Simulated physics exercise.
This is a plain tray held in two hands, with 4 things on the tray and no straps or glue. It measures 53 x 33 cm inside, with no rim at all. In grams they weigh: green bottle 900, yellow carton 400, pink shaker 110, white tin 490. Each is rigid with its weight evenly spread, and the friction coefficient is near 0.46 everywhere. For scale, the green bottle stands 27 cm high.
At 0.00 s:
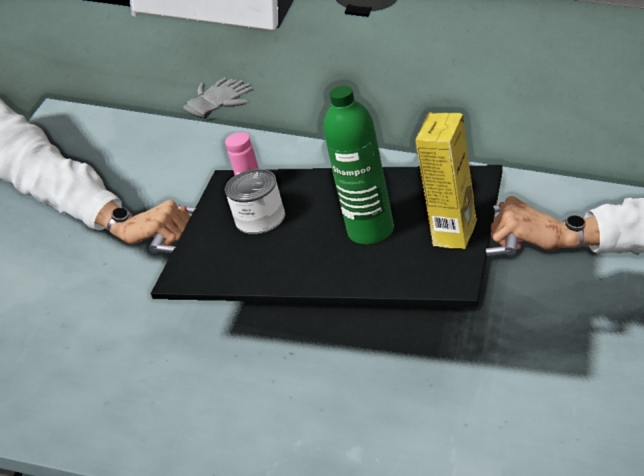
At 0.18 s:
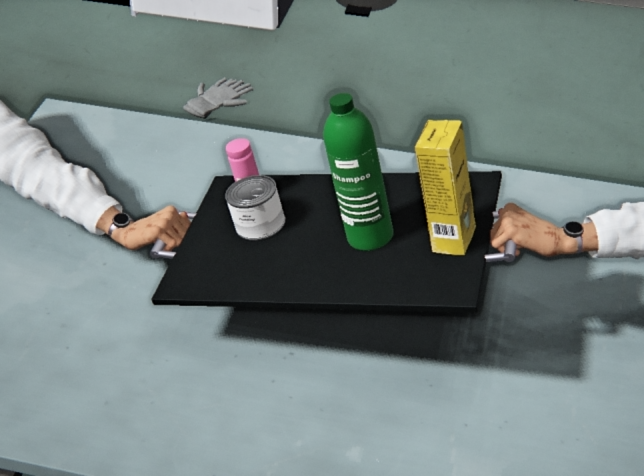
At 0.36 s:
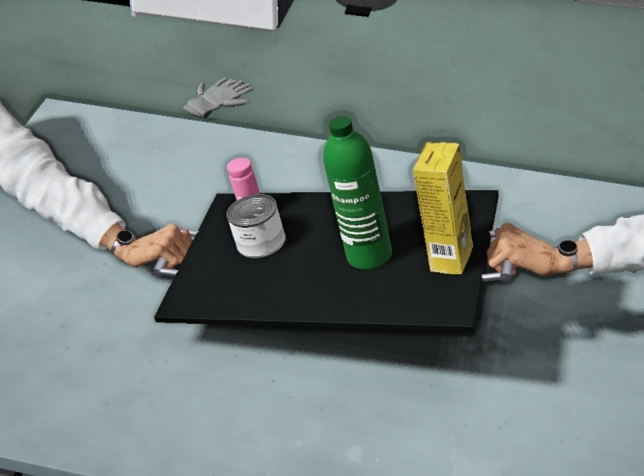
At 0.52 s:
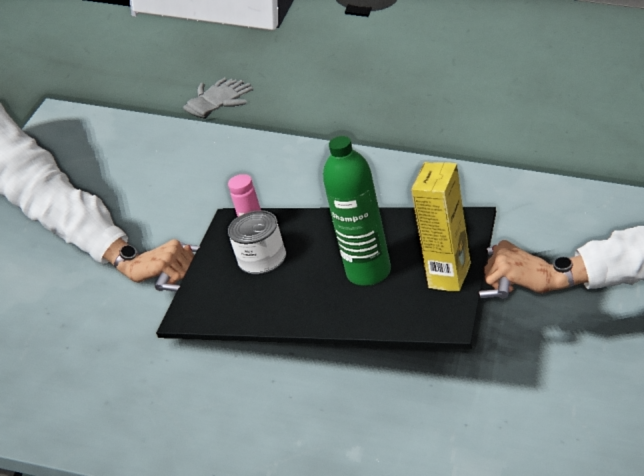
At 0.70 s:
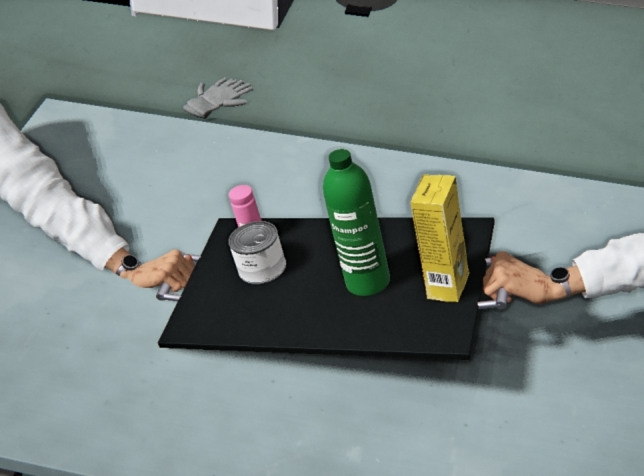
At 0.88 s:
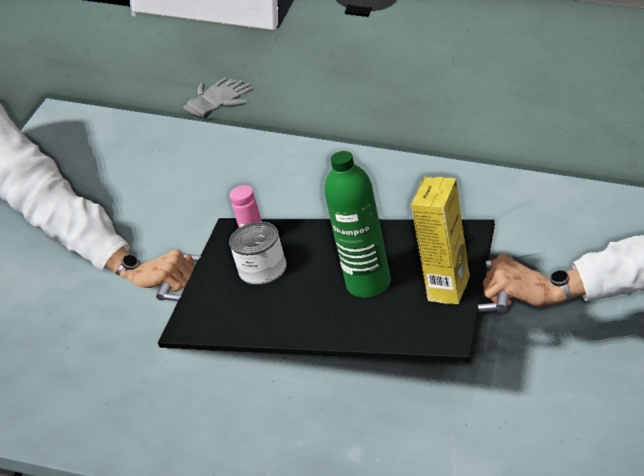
Above a pale blue-grey table, two hands hold a flat black tray carrying a pink shaker, a white tin, a green shampoo bottle and a yellow carton. The hands lower the tray toward the tabletop, its shadow drawing in beneath it, while the items keep their places, then movement nearly ceases.
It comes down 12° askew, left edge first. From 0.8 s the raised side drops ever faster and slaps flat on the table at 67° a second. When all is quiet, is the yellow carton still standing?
The yellow carton tips over.
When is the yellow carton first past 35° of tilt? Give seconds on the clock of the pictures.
Near 1.5 s.
By 1.18 s, tray flat on the table.
By 1.58 s, tray flat on the table; yellow carton now off the tray.
When it is over (2.1 s), off the tray and tipped over, yellow carton; the other 3 within 5 cm of the start. In the last view, yellow carton near (532, 342).
